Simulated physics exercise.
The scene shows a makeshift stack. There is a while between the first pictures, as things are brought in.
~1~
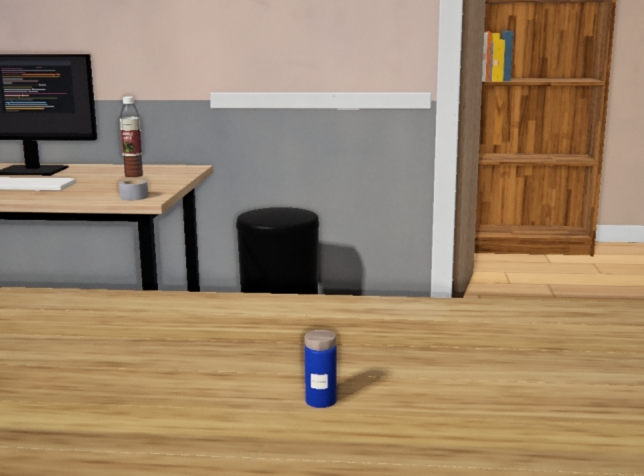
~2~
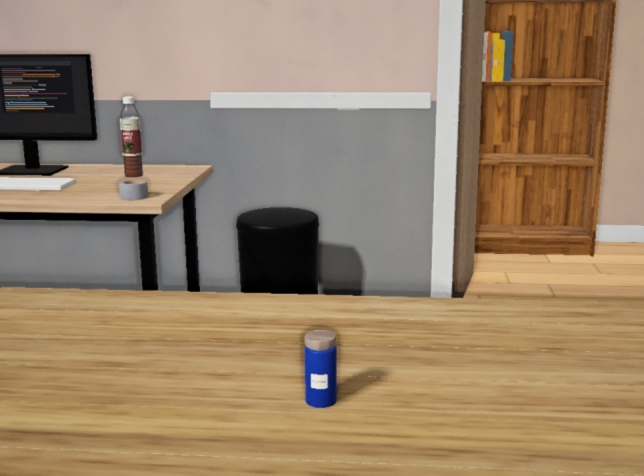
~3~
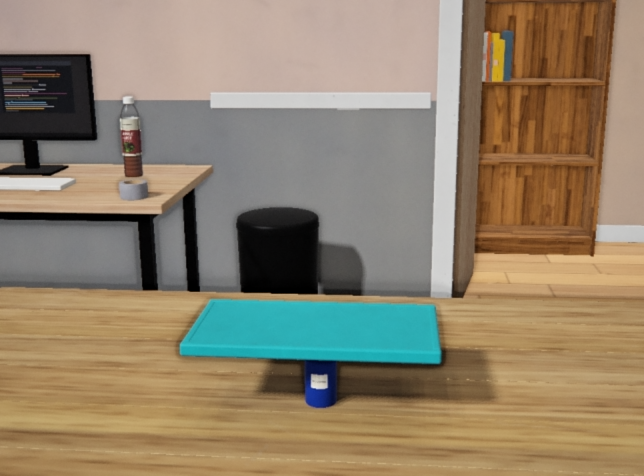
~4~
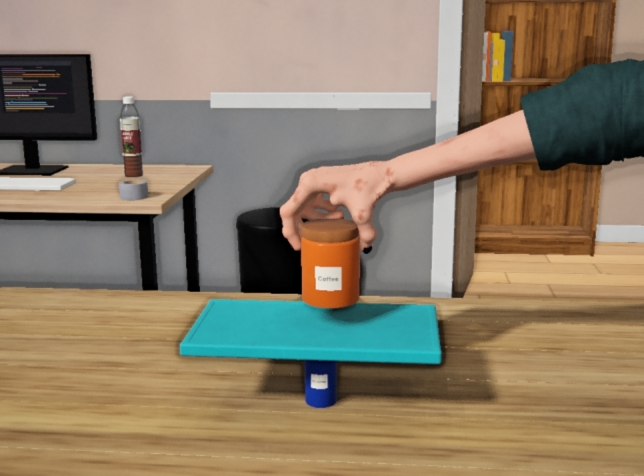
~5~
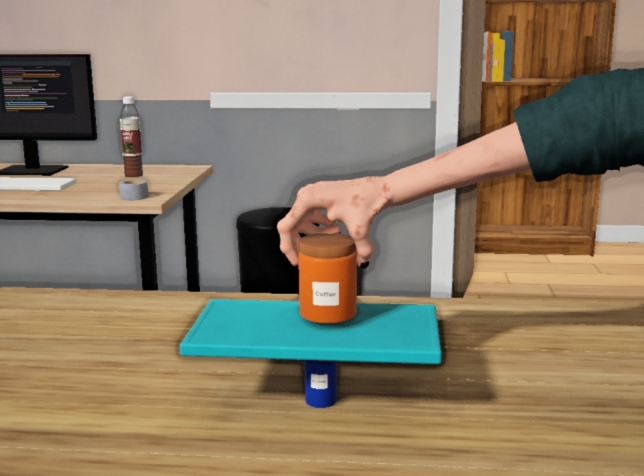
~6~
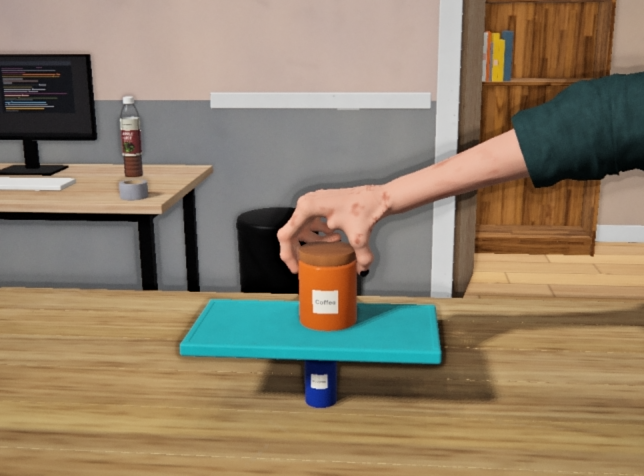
A turquoise lid appears atop a blue container, then a hand lowers an orange jar onto it.
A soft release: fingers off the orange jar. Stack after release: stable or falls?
Stable.
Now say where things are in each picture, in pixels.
In the first picture, the last thing is not in view yet.
In the second picture, the last thing is not in view yet.
In the third picture, the last thing is not in view yet; turquoise lid (315, 329).
In the fourth picture, on its way; orange jar (331, 262); turquoise lid (315, 329).
In the fifth picture, on its way; orange jar (328, 277); turquoise lid (315, 329).
In the sixth picture, in place under the hand; orange jar (328, 285); turquoise lid (315, 329).
Then, 0.20 s past the last view, nothing moves.
Then, 0.50 s past the last view, orange jar resting near (328, 286).
Finally, all 3 still in place. Final places as the last picture's camera would see them, orange jar near (328, 286). The stack stays up.
